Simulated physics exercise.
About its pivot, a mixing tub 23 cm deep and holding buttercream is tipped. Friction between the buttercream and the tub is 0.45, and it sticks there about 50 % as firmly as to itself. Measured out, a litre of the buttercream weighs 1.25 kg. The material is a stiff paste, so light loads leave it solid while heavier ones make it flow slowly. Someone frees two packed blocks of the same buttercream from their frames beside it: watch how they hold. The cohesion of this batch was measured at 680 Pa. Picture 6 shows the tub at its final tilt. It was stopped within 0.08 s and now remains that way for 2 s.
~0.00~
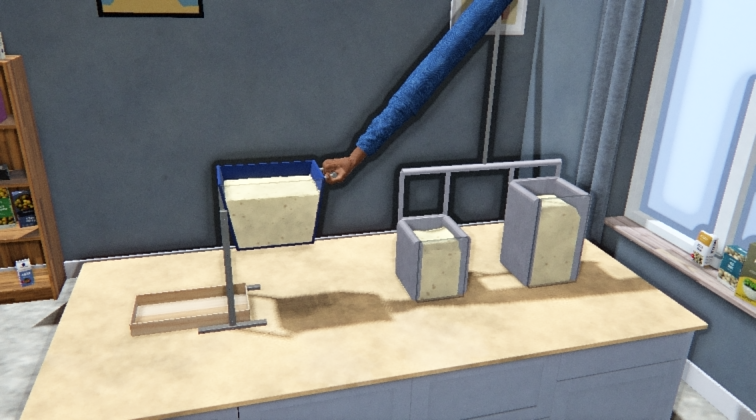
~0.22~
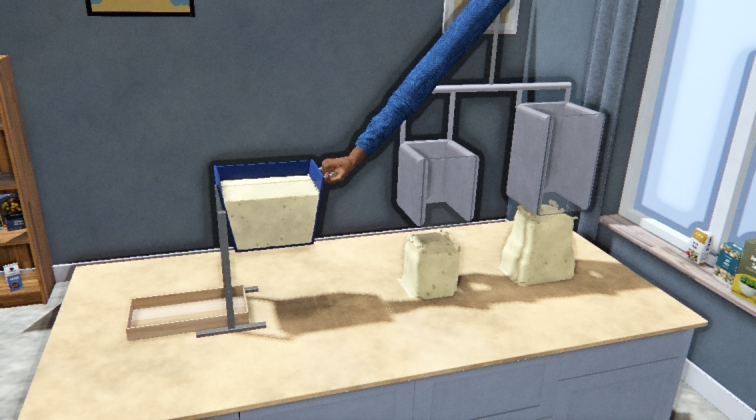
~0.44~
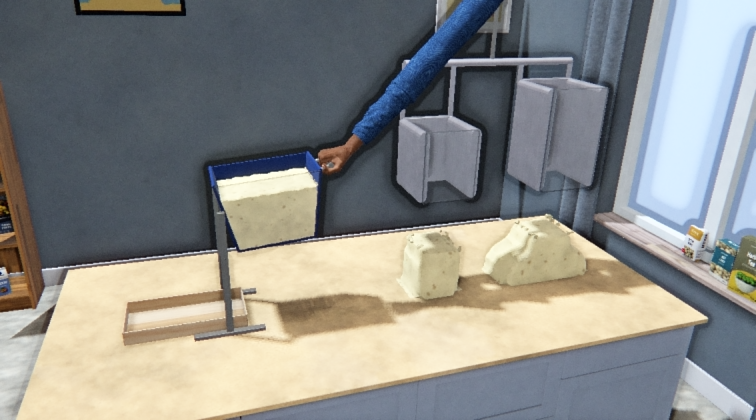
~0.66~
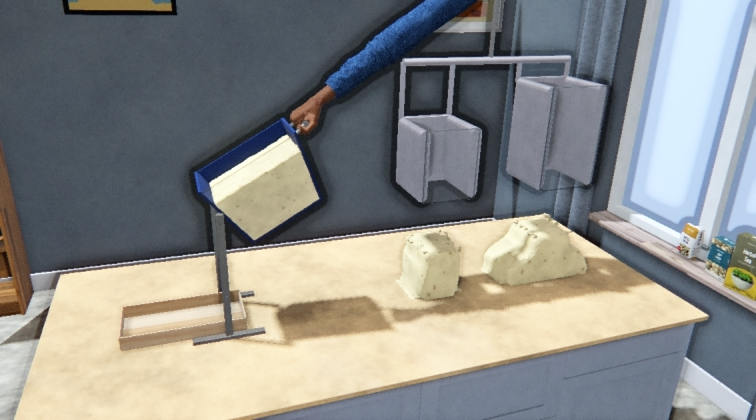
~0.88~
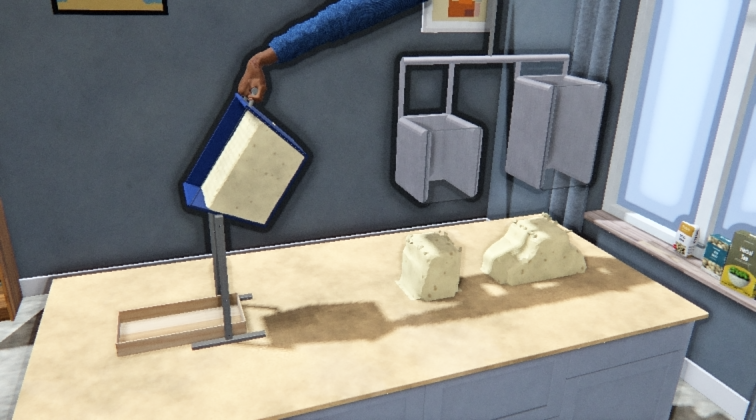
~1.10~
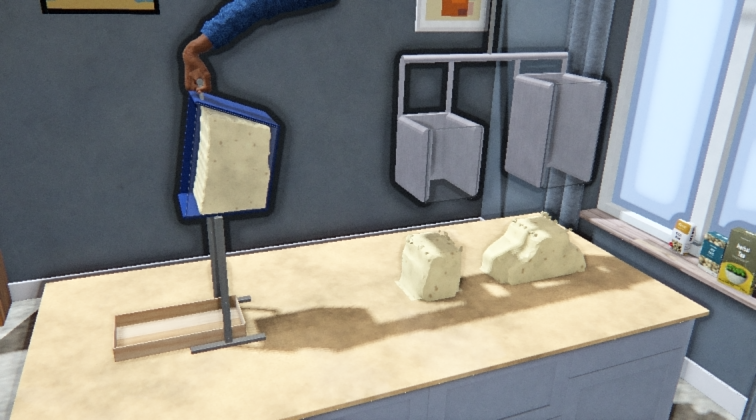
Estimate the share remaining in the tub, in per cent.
I would say roughly 55 per cent remains in the tub.
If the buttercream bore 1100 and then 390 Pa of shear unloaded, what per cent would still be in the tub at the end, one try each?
About 100 % first, about 40 % second.
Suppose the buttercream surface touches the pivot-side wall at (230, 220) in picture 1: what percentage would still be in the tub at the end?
Then about 100 %.
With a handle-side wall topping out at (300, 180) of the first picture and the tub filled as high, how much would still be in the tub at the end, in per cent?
The tub would end up holding some 100 % of it.
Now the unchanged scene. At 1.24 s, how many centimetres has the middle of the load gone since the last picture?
Some 4 cm.
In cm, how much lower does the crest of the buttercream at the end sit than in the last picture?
16 cm.
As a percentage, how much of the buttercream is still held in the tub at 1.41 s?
Near 80 in a hundred.
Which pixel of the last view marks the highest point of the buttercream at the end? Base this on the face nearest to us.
About (245, 169).
By 1.24 s, the tub is at 80 degrees and holds 100 %.
By 1.41 s, the tub is at 80 degrees and holds 79 %.
By 1.58 s, the tub is at 80 degrees and holds 62 %.
By 1.75 s, the tub is at 80 degrees and holds 55 %.
By 3.10 s, at the end, the tub is at 80 degrees and holds 55 %.
